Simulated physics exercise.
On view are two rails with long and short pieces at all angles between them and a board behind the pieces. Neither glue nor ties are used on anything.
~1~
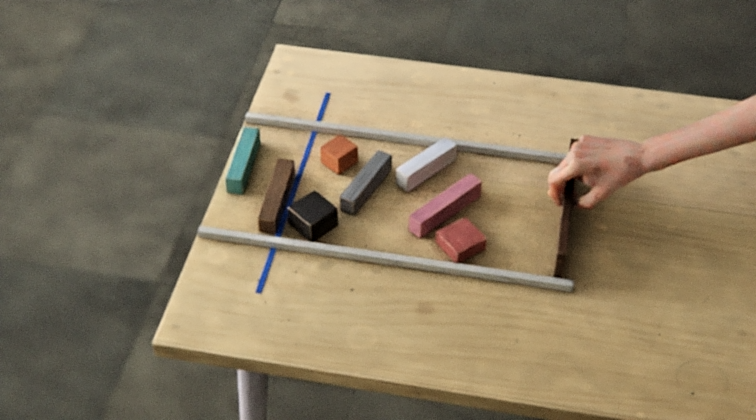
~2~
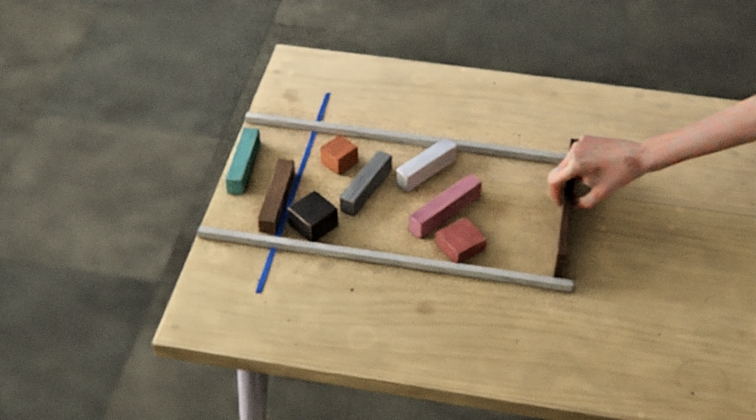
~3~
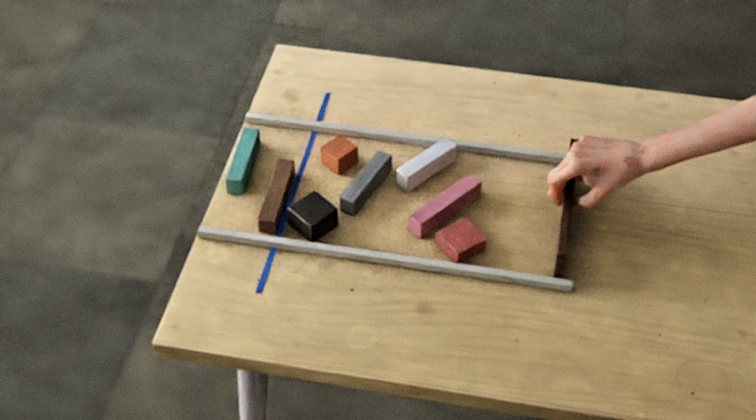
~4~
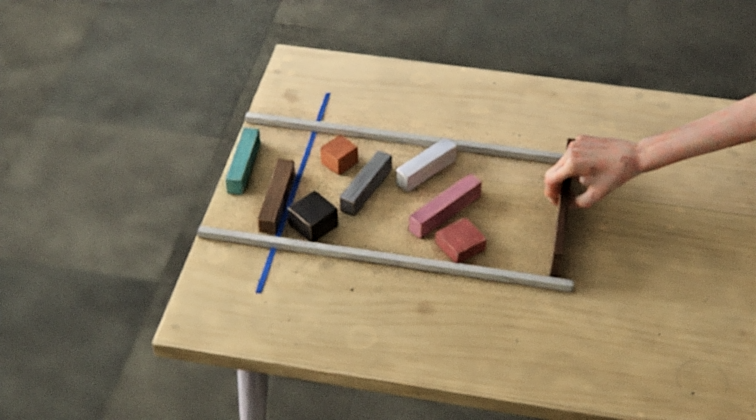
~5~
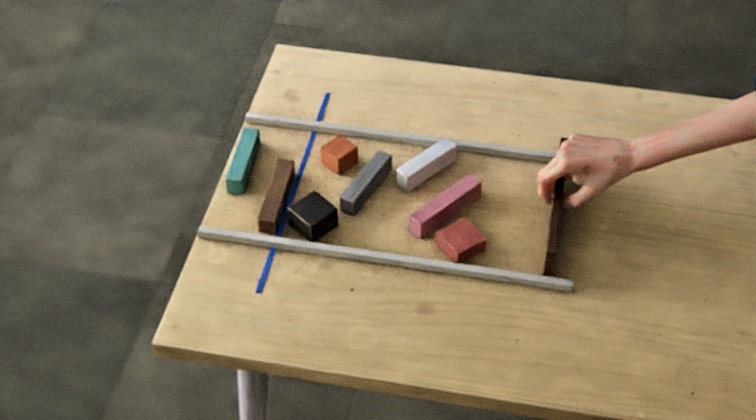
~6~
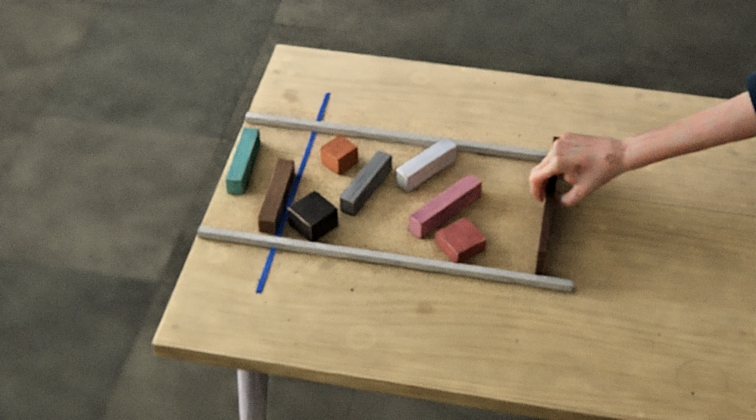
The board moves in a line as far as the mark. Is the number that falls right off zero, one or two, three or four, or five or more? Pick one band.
It is one or two.
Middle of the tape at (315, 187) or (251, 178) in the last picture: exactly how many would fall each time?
The first try gives 0, the second gives 5.
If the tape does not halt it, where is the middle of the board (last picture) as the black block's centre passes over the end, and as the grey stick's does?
For the black block at (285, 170), for the grey stick at (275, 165).
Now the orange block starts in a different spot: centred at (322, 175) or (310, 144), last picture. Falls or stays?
Well, in the first try it is not lost, and in the second it is not lost.
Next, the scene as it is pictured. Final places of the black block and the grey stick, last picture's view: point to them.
Looks like one lands around (221, 208), and the other around (251, 158).
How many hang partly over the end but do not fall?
2.
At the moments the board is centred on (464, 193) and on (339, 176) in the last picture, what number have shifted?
The count reaches 2 first and 7 second.
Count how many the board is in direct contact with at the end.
Count recorded: 3.
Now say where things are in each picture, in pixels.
In the first picture, turquoise bar (243, 160); brown bar (277, 195); black block (313, 216); board (566, 207); tape (296, 184).
In the second picture, brown bar (277, 196); orange block (339, 155).
In the third picture, black block (313, 216); board (566, 207).
In the fourth picture, turquoise bar (243, 160); grey stick (366, 183).
In the fifth picture, brown bar (277, 196); white stick (427, 164).
In the sixth picture, turquoise bar (243, 160); brown bar (277, 196); black block (313, 216); board (548, 205); tape (296, 184).
A little later, none off yet; turquoise bar at rest near (243, 160); brown bar at rest near (277, 196); black block at rest near (313, 216).
When it is over, the number that fall off is one or two; down, brown bar and turquoise bar.
